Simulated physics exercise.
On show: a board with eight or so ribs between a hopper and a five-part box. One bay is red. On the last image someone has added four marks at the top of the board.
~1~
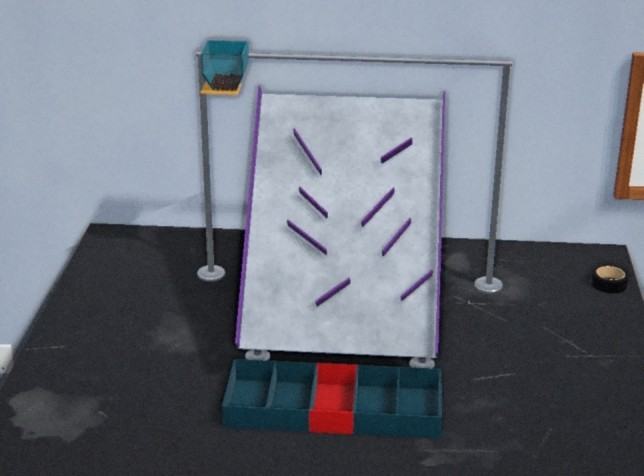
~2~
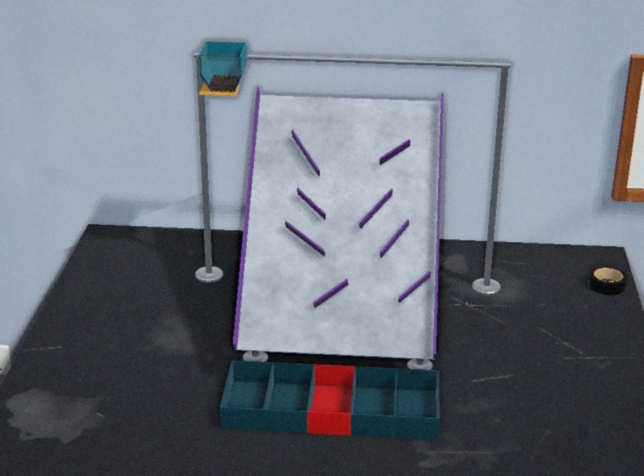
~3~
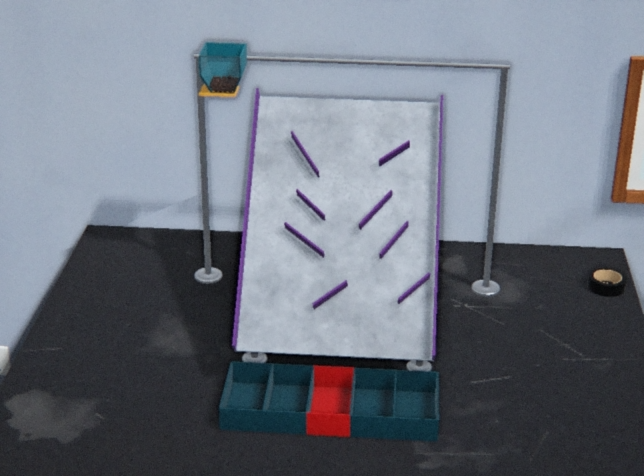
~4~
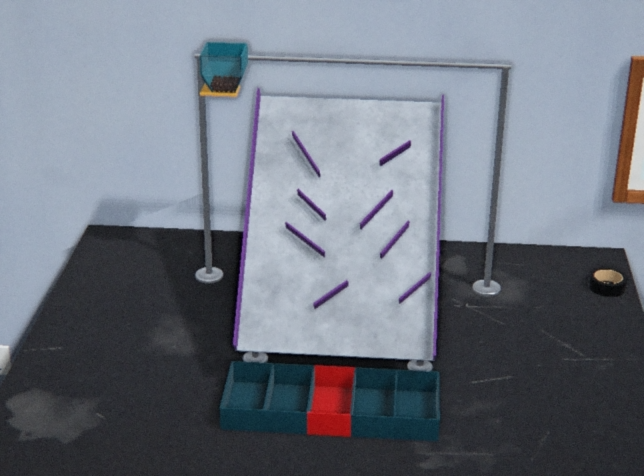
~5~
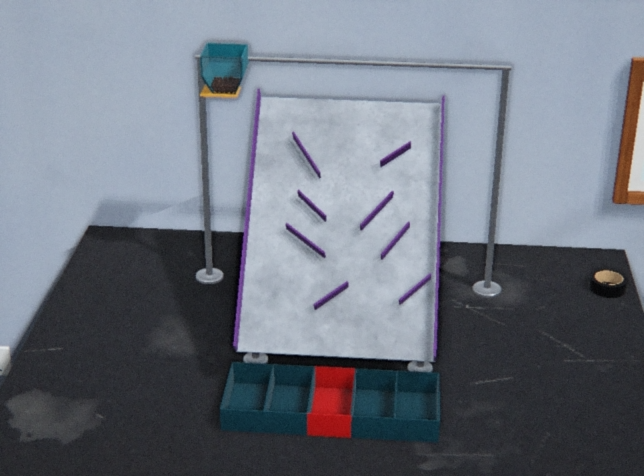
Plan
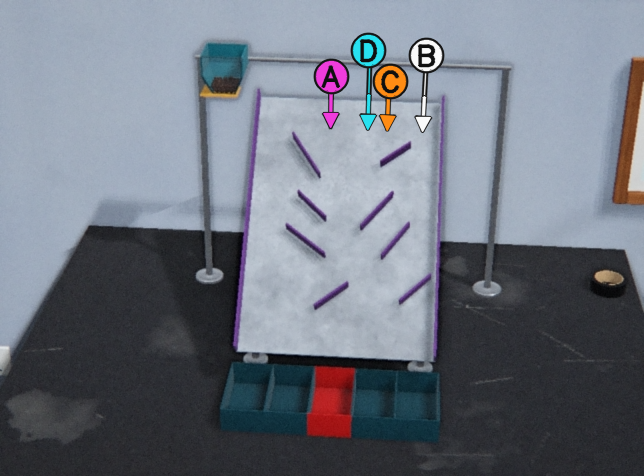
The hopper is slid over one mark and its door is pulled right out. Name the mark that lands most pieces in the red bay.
B beats the others.
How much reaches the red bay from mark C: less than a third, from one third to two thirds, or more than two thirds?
Mark C gives less than a third.
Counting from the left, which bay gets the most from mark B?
The third.
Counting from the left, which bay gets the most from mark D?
The first.
On the marked copy, mark A meets the board at (330, 122); mark B meets the board at (422, 126); mark C meets the board at (387, 124); mark D meets the board at (367, 124).
Choosing A, only a few in the red bay, the bulk in other bays, close to a quarter outside the box.
Choosing B, close to half in the red bay, close to a third in other bays, only a few held on the board, a small share outside the box.
Choosing C, only a few in the red bay, the bulk in other bays, a small share outside the box.
Choosing D, only a few in the red bay, the bulk in other bays, a small share outside the box.
